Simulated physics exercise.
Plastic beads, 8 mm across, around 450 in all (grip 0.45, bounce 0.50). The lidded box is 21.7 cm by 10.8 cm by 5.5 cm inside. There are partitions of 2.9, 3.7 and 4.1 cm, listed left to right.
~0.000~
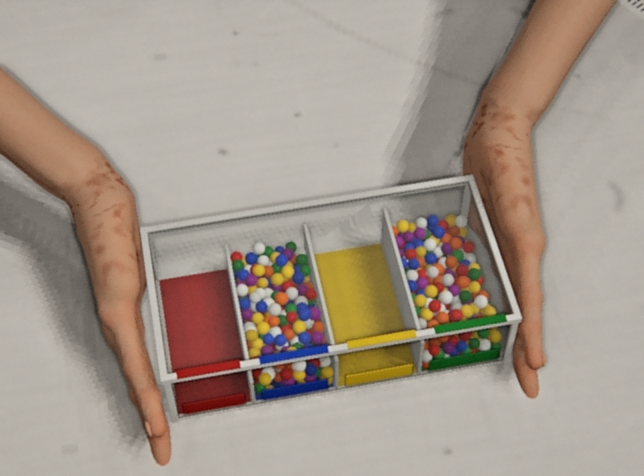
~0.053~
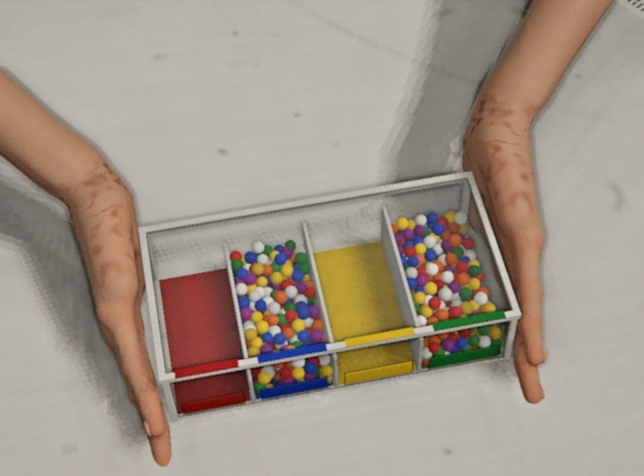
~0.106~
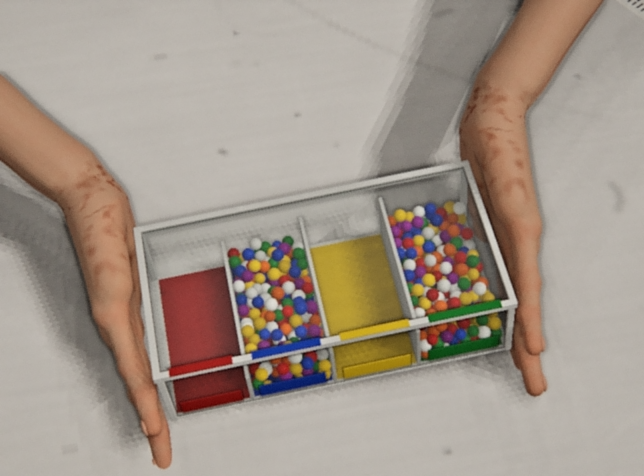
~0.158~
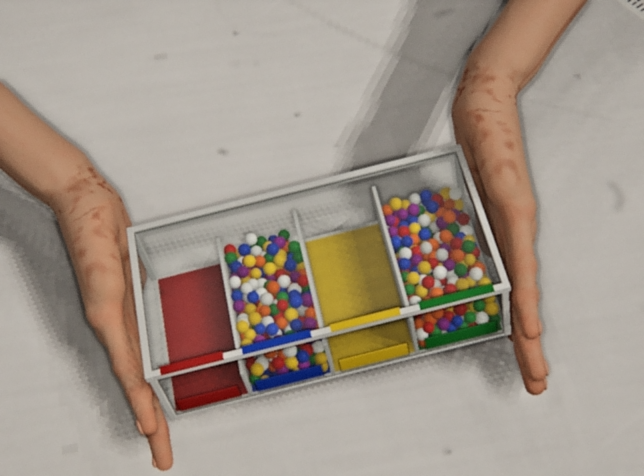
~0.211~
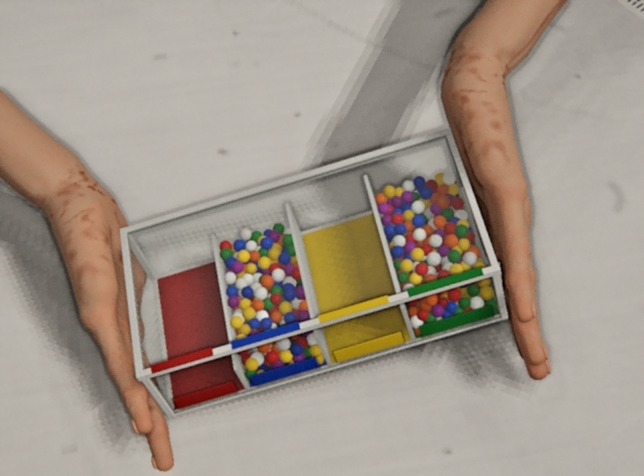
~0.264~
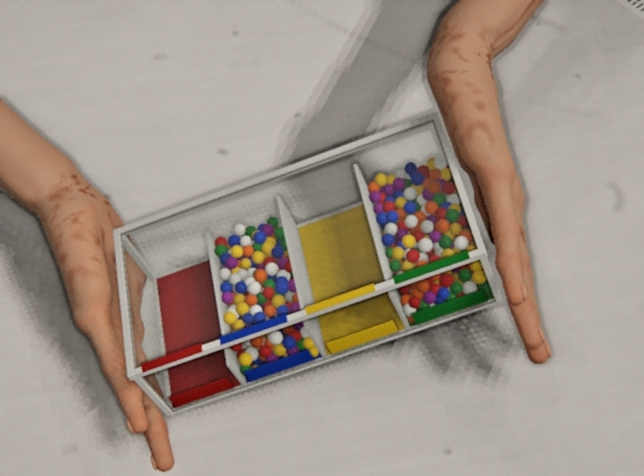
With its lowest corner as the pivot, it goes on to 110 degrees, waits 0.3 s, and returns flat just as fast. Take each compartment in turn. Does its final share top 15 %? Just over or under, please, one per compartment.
Red: Over, blue: Under, green: Over, yellow: Under.
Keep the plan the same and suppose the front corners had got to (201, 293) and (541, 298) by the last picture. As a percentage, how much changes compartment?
Roughly 25 per cent.
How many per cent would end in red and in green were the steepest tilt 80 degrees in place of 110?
Result - red 25 percent; green 40 percent.
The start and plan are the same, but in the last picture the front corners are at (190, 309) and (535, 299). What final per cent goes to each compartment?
Red = 0 %; blue = 30 %; green = 70 %; yellow = 5 %.
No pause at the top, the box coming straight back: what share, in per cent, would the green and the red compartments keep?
In that case green keeps 40% and red keeps 50%.
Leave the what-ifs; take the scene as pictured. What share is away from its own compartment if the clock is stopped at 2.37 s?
Estimate: Roughly 55 in a hundred.
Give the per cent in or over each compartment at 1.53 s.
Red 45; blue 10; green 45; yellow 0.
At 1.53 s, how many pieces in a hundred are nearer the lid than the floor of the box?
Some 70 per cent.
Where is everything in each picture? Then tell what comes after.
The first frame shows box tilt 0 degrees, front corners at (167, 376) and (514, 316); blue 50 %, green 50 %.
The second frame shows box tilt 1 degrees, front corners at (165, 376) and (513, 312).
The third frame shows box tilt 4 degrees, front corners at (160, 375) and (509, 301), lowest corner left back.
The fourth frame shows box tilt 8 degrees, front corners at (152, 373) and (502, 285), lowest corner left back.
The fifth frame shows box tilt 13 degrees, front corners at (143, 372) and (492, 268), lowest corner left back.
The sixth frame shows box tilt 18 degrees, front corners at (135, 371) and (479, 251), lowest corner left back; blue 50 %, green 50 %. The box's pace is about 85 degrees a second.
After 1.53 s, tilt 110 degrees; red 45 %, blue 10 %, green 45 %.
After 2.37 s, tilt 56 degrees; red 50 %, blue 5 %, green 40 %, yellow 5 %.
After 3.23 s, tilt 0 degrees; red 55 %, blue 5 %, green 40 %, yellow 5 %.
At rest (3.9 s), red 55 %, blue 5 %, green 40 %, yellow 5 %.
